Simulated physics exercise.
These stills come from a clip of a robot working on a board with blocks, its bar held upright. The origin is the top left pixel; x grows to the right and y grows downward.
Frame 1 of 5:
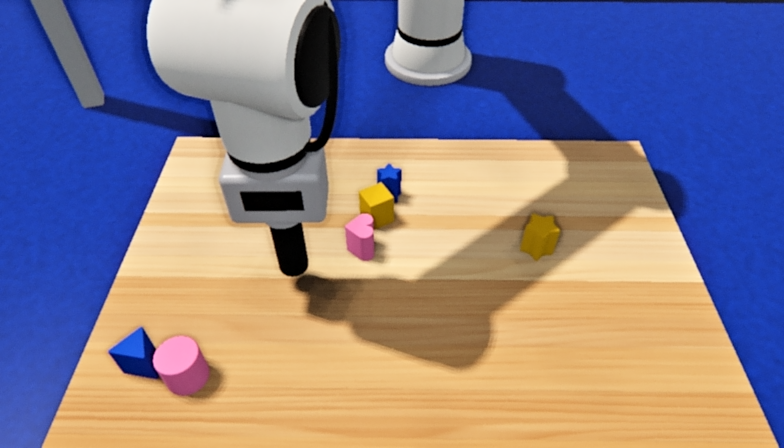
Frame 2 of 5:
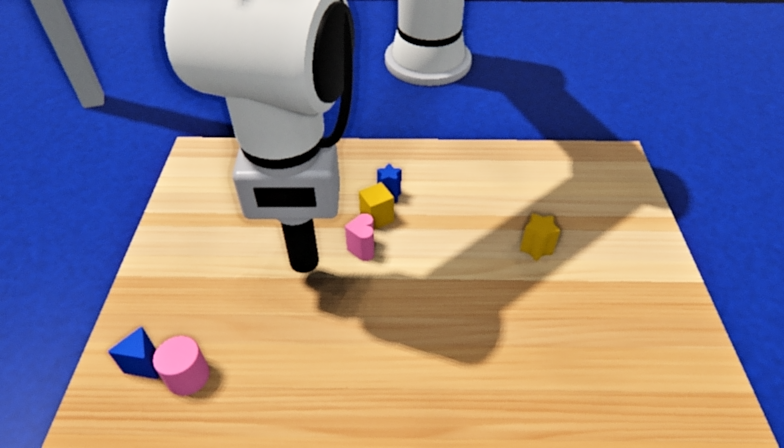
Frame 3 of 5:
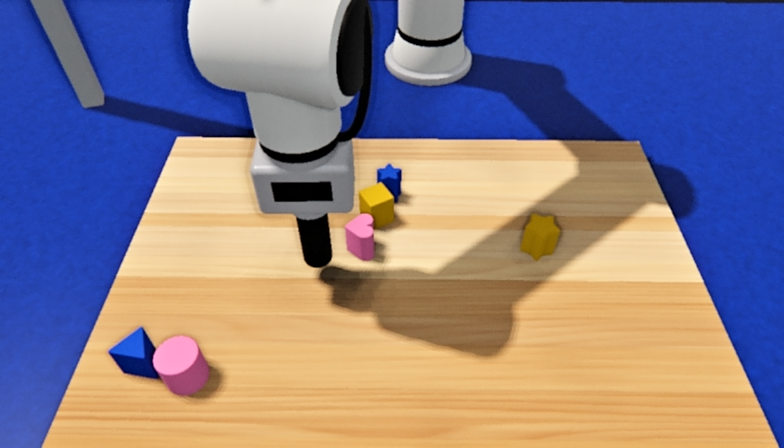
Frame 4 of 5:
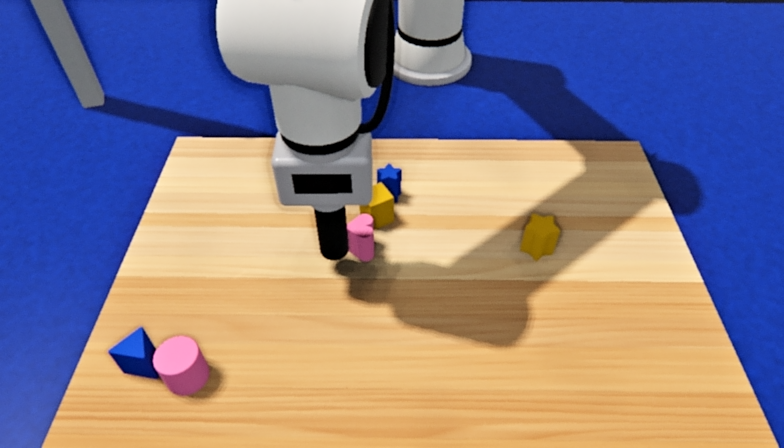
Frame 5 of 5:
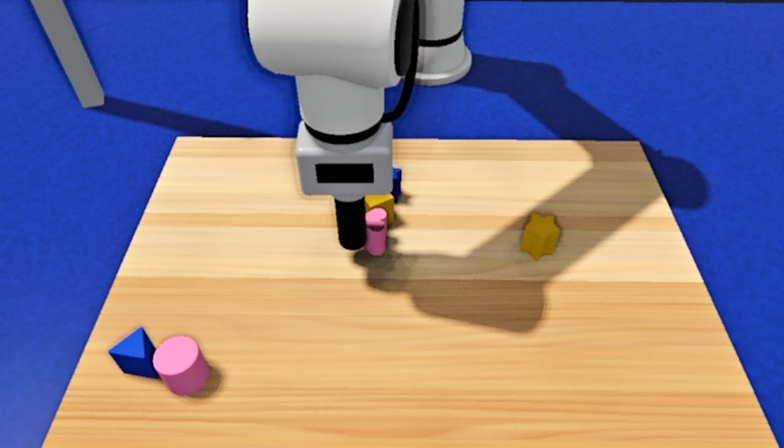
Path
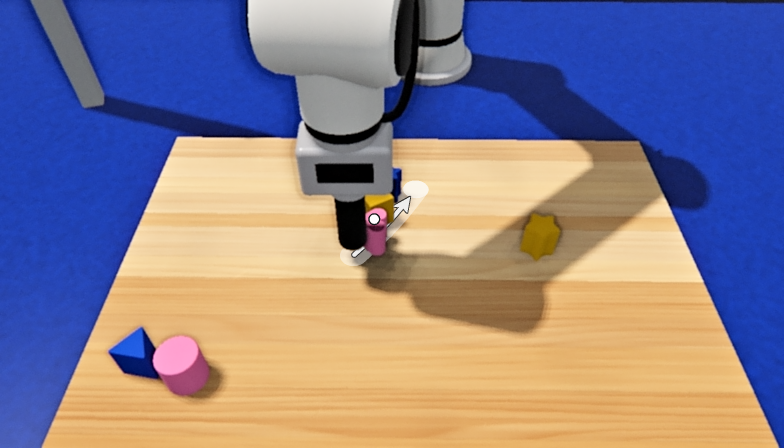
At the start, a robot arm holds a black bar over a wooden board, left of a pink heart-shaped block, a yellow block and a blue star. The bar moves right until it meets the pink block, then nudges it a little to the right, partly hiding the yellow and blue blocks.
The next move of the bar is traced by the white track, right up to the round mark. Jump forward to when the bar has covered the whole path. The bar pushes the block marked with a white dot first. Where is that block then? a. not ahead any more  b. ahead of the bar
Choice a: Not ahead any more.
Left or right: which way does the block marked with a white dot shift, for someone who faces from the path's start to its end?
It is pushed towards the right-hand side.
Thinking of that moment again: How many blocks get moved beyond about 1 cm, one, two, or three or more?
This push will displace three or more blocks.
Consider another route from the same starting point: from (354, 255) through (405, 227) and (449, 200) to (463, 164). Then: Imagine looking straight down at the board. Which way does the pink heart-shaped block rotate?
Top view: Clockwise.
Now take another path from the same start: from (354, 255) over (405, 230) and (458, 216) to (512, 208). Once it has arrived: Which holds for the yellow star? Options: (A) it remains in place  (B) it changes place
Correct choice: A.
Drawn move, from (354, 255) through (389, 222) to (416, 189); the dot is on the pink heart-shaped block.
On the path given first. One third of the way, bar at (378, 219); pink heart-shaped block at (403, 202), turned 25° clockwise; yellow square at (380, 185), turned 15° anticlockwise; blue star at (391, 167), turned 15° clockwise.
Two thirds of the way, bar at (400, 196); pink heart-shaped block at (425, 190), turned 70° clockwise; yellow square at (385, 169), turned 75° anticlockwise; blue star at (392, 151), turned 50° clockwise.
At the end, bar at (417, 175); pink heart-shaped block at (426, 190), turned 70° clockwise; yellow square at (388, 164), turned 125° anticlockwise; blue star at (388, 147), turned 85° clockwise.
